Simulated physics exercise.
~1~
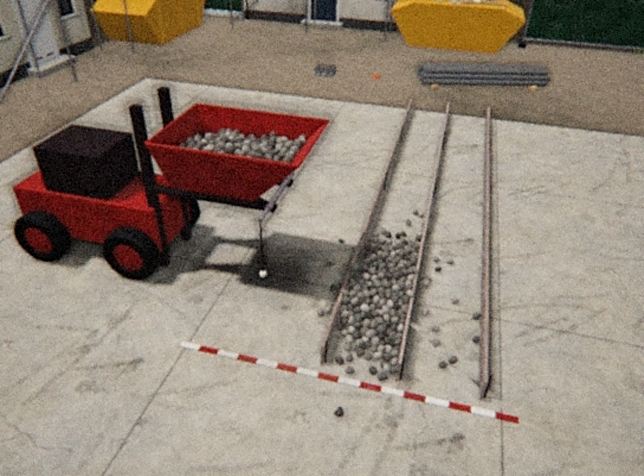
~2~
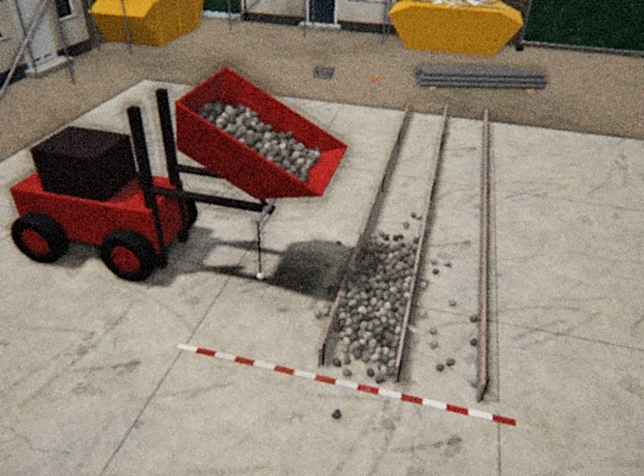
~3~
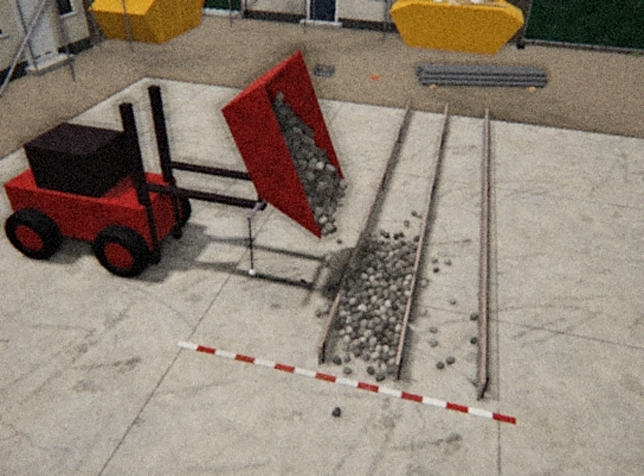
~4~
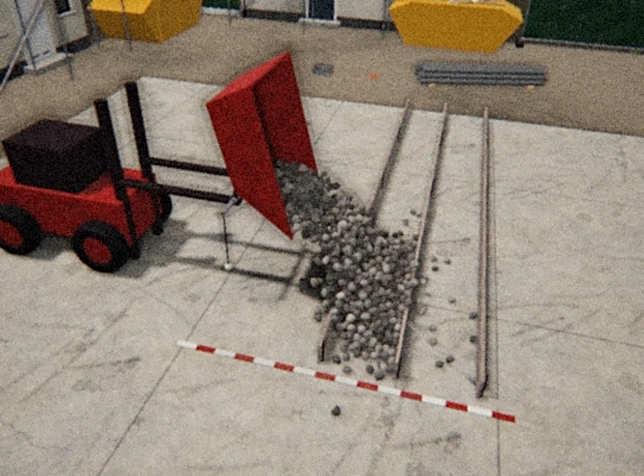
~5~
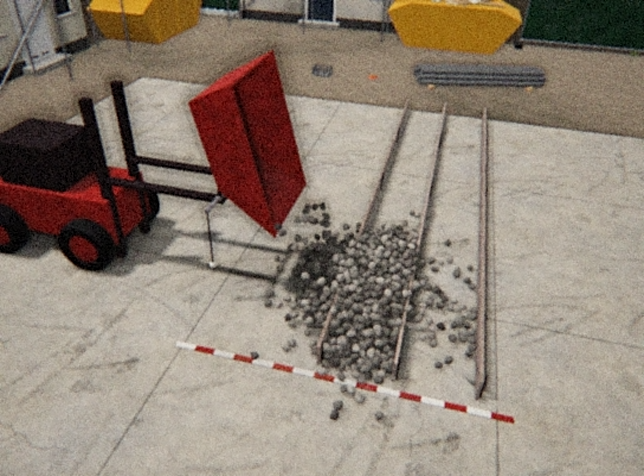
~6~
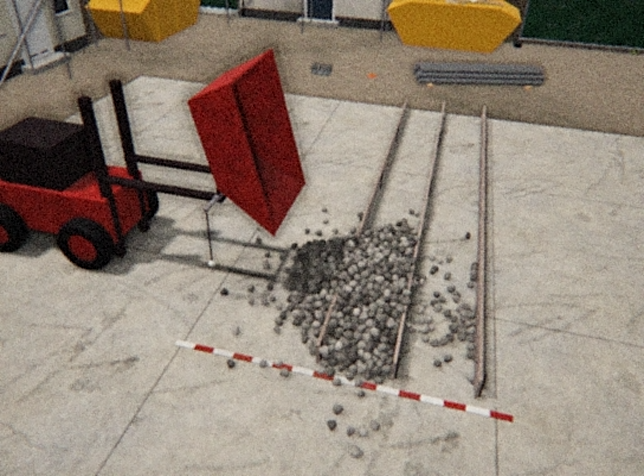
On a concrete yard, a red forklift tips its skip and backs left, spilling grey cobbles onto an earlier pile between boards.
